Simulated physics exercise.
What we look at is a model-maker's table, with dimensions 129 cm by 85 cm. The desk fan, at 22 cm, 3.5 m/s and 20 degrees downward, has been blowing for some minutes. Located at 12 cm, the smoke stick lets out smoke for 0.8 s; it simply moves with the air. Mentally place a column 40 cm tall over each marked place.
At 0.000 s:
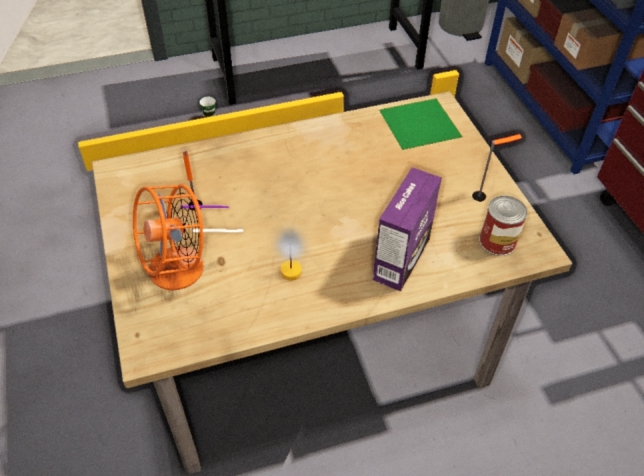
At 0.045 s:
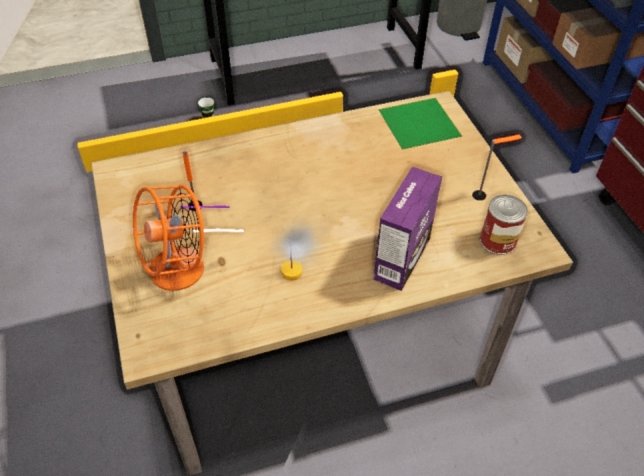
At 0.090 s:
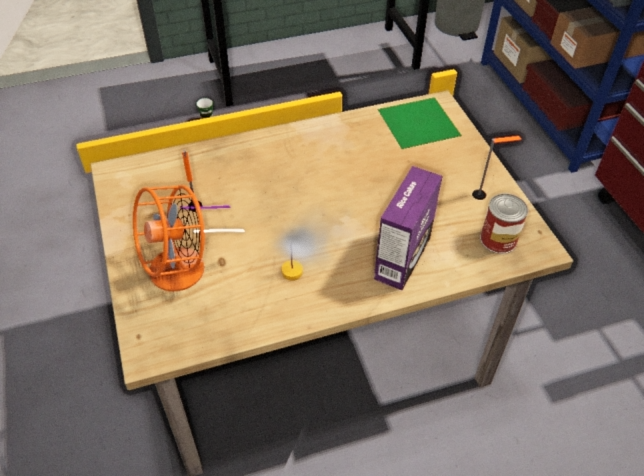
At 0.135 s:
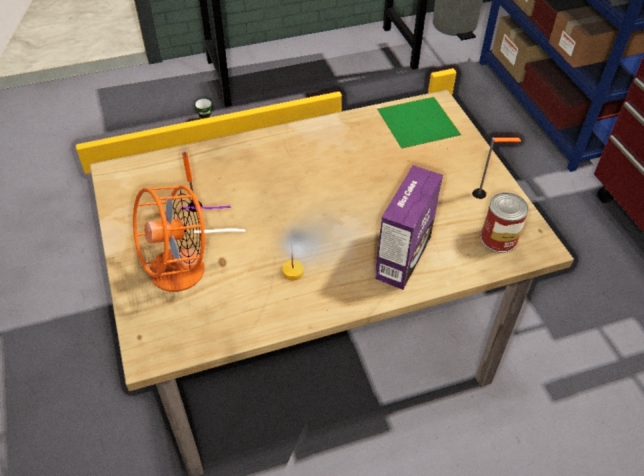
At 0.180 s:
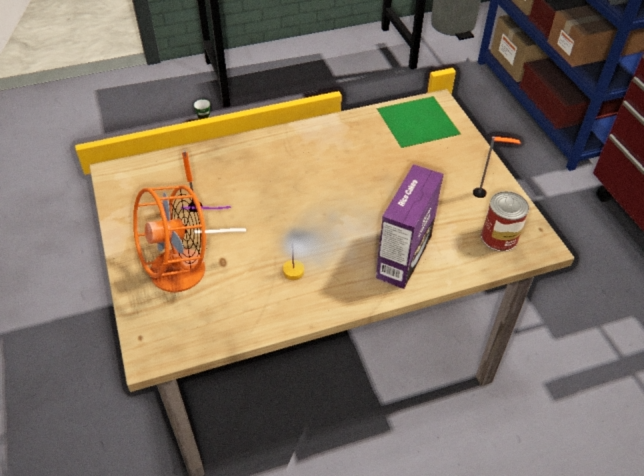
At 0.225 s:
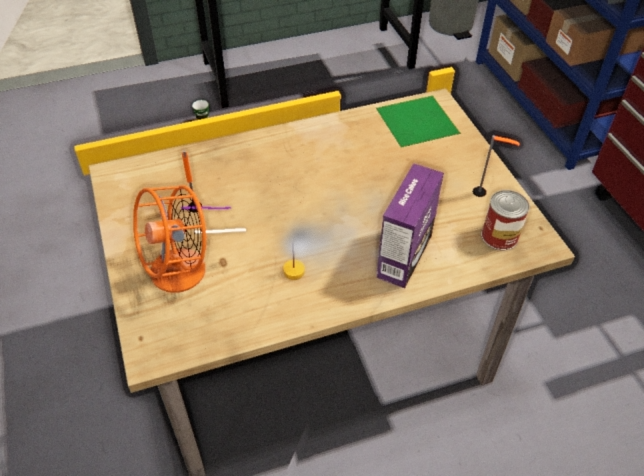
Pale smoke rising from a small yellow holder on a wooden table, drifting right toward a purple box beside an orange fan's breeze.
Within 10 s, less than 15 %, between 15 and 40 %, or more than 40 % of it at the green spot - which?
At the green spot: Not even 15 %.
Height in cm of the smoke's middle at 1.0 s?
Its middle sits roughly 22 cm above the surface.
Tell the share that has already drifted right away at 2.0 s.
70 %.
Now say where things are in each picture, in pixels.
The smoke is thickest near (290, 244), the smoke stick stands at (290, 250) and the desk fan is at (167, 229), in the first picture.
The smoke is thickest near (296, 244) and the green spot is centred on (420, 123), in the second picture.
The smoke is thickest near (303, 243) and reaches out to (335, 235), a ribbon ends at (520, 138) and a ribbon ends at (190, 181), in the third picture.
The smoke is thickest near (309, 243) and reaches out to (359, 227), the top of a carton is at (413, 195) and the top of a tin is at (509, 206), in the fourth picture.
The smoke is thickest near (314, 241) and reaches out to (372, 220), in the fifth picture.
The smoke is thickest near (323, 241) and reaches out to (381, 199), a ribbon ends at (518, 144) and a ribbon ends at (190, 182), in the sixth picture.
By 1.0 s we count, 0 % has passed over the green spot, with 81 % still about or yet to come, and the middle of the rest is near (396, 183).
By 2.0 s we count, 0 % has passed over the green spot, with 34 % still about or yet to come, and the middle of the rest is near (384, 112).
By 4.0 s we count, 1 % has passed over the green spot, with 19 % still about or yet to come, and the middle of the rest is near (395, 99).
By 10.0 s we count, 3 % has passed over the green spot, with 2 % still about or yet to come.
